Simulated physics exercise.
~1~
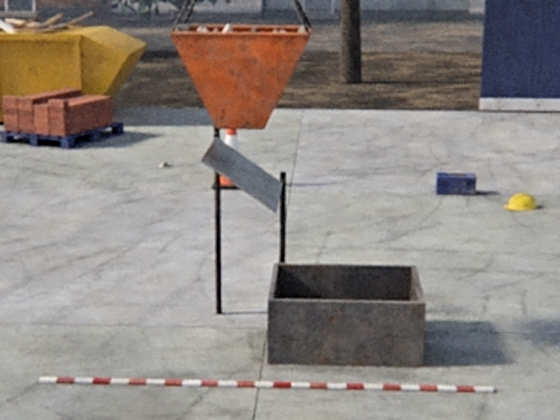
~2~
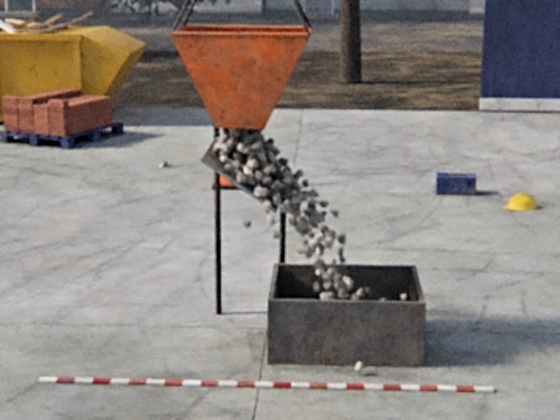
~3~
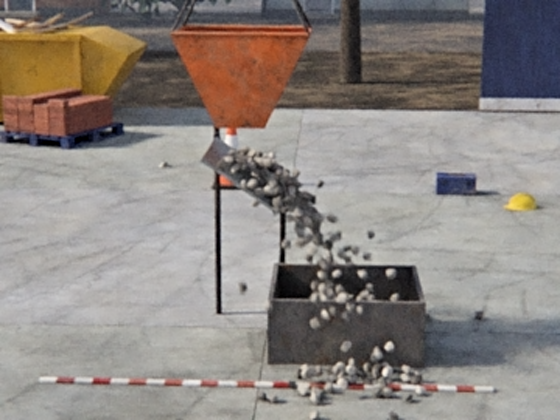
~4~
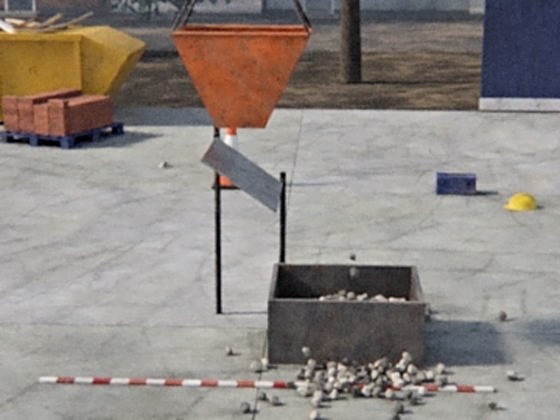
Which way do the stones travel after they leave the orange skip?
The stones move down, running over the tilted steel plate towards the bin and the ground around it.
